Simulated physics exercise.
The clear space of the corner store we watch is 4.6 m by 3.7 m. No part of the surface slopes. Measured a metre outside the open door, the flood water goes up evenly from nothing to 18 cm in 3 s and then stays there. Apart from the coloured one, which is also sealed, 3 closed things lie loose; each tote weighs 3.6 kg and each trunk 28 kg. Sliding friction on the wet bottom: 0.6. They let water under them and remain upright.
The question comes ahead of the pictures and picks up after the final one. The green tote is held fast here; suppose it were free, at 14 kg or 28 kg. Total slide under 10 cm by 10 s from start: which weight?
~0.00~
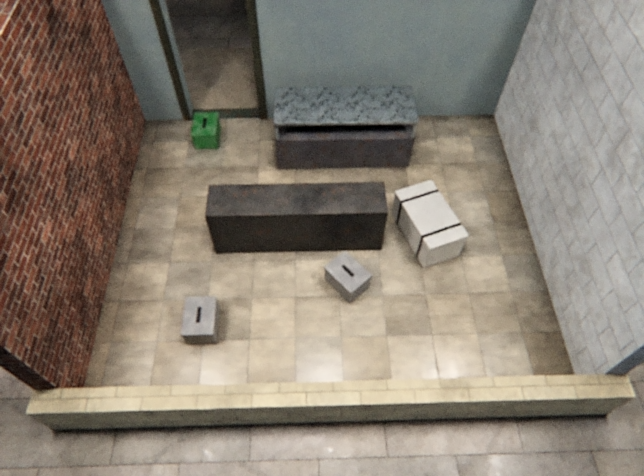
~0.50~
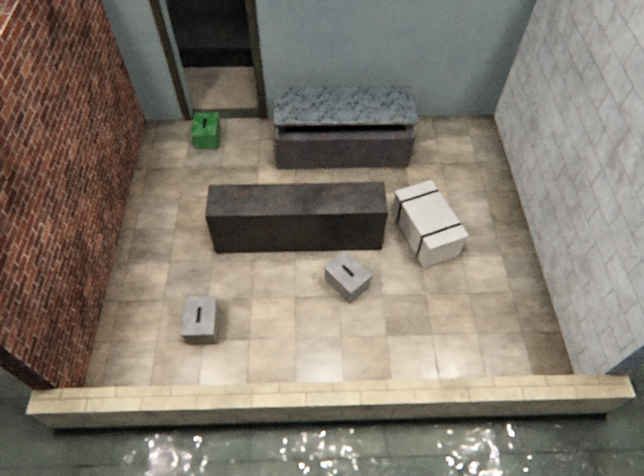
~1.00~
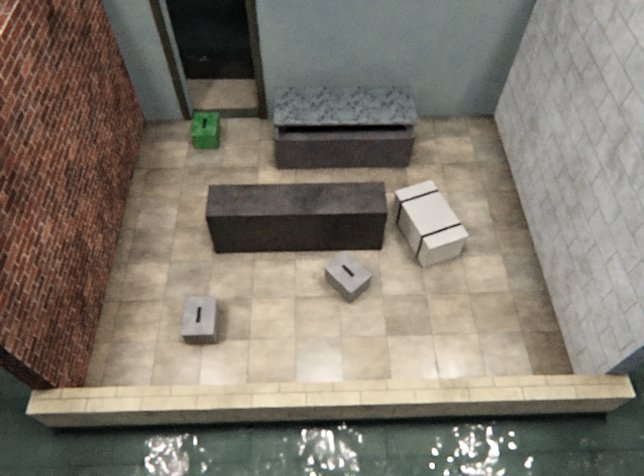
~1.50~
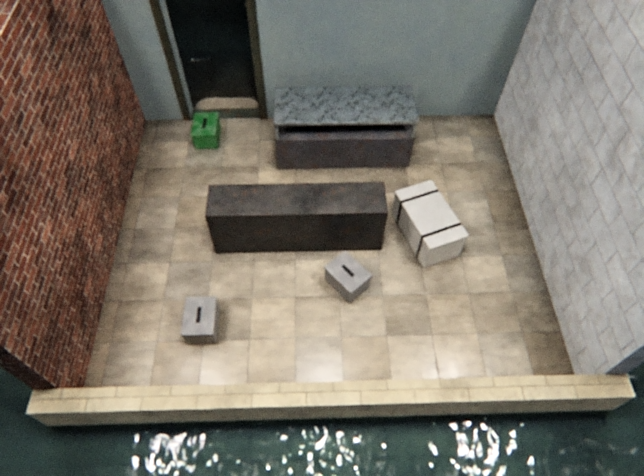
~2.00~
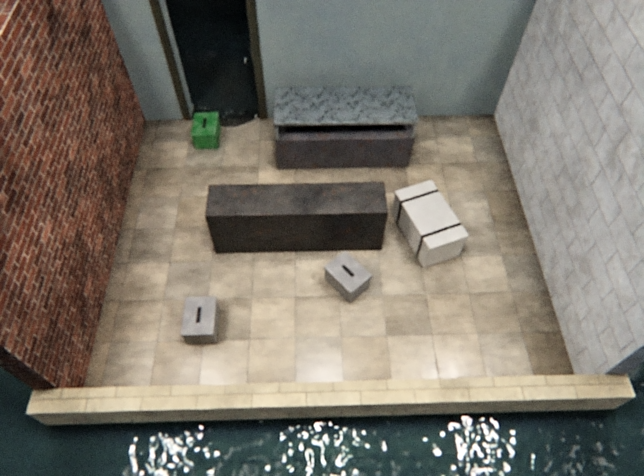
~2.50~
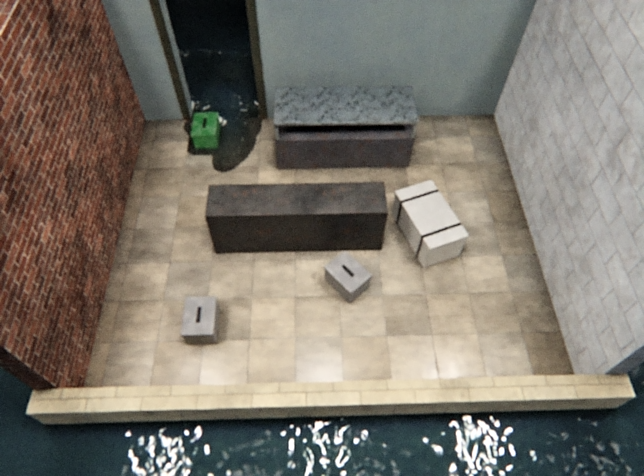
Only the bigger weight is adequate.
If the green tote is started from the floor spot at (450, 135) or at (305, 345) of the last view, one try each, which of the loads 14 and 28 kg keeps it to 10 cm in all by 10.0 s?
Taking the two spots in turn, both keep it, then both keep it.
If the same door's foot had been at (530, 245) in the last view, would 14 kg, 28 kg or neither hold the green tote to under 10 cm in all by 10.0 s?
Result: Lighter option suffices.
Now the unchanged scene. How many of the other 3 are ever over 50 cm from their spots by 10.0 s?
I count 0.
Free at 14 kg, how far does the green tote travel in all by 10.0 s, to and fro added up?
Some 30 cm in all.
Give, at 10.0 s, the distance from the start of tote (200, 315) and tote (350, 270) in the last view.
Net displacement, in order: 30 cm; 0 cm.
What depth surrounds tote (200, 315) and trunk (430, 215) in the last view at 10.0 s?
First roughly 3 cm, second roughly 2 cm.
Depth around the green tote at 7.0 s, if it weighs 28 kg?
Close to 6 cm deep.
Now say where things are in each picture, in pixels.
The green tote at (205, 124), on the bottom; water covers 0.0 m2; 0 of 4 have shifted, in the first picture.
The green tote at (205, 124) rests on the ground; water covers 0.0 m2; 0 of 4 have shifted, in the second picture.
The green tote at (205, 124) rests on the ground; 0.0 m2 under water; 0 of 4 have shifted, in the third picture.
The green tote at (205, 124) rests on the ground; 0.0 m2 under water; 0 of 4 have shifted, in the fourth picture.
The green tote at (205, 124), on the bottom; water covers 0.1 m2; 0 of 4 have shifted, in the fifth picture.
The green tote at (205, 124) rests on the ground; water covers 0.4 m2; 0 of 4 have shifted, in the sixth picture.
After 3.5 s the green tote would be 10 cm from its start with 14 kg and 0 cm from its start with 28 kg; 6 cm of water round it then.
After 4.5 s the green tote would be 32 cm from its start with 14 kg and 0 cm from its start with 28 kg; 5 cm of water round it then.
After 7.0 s the green tote would be 33 cm from its start with 14 kg and 0 cm from its start with 28 kg; 6 cm of water round it then.
After 10.0 s the green tote would be 33 cm from its start with 14 kg and 0 cm from its start with 28 kg; 7 cm of water round it then.
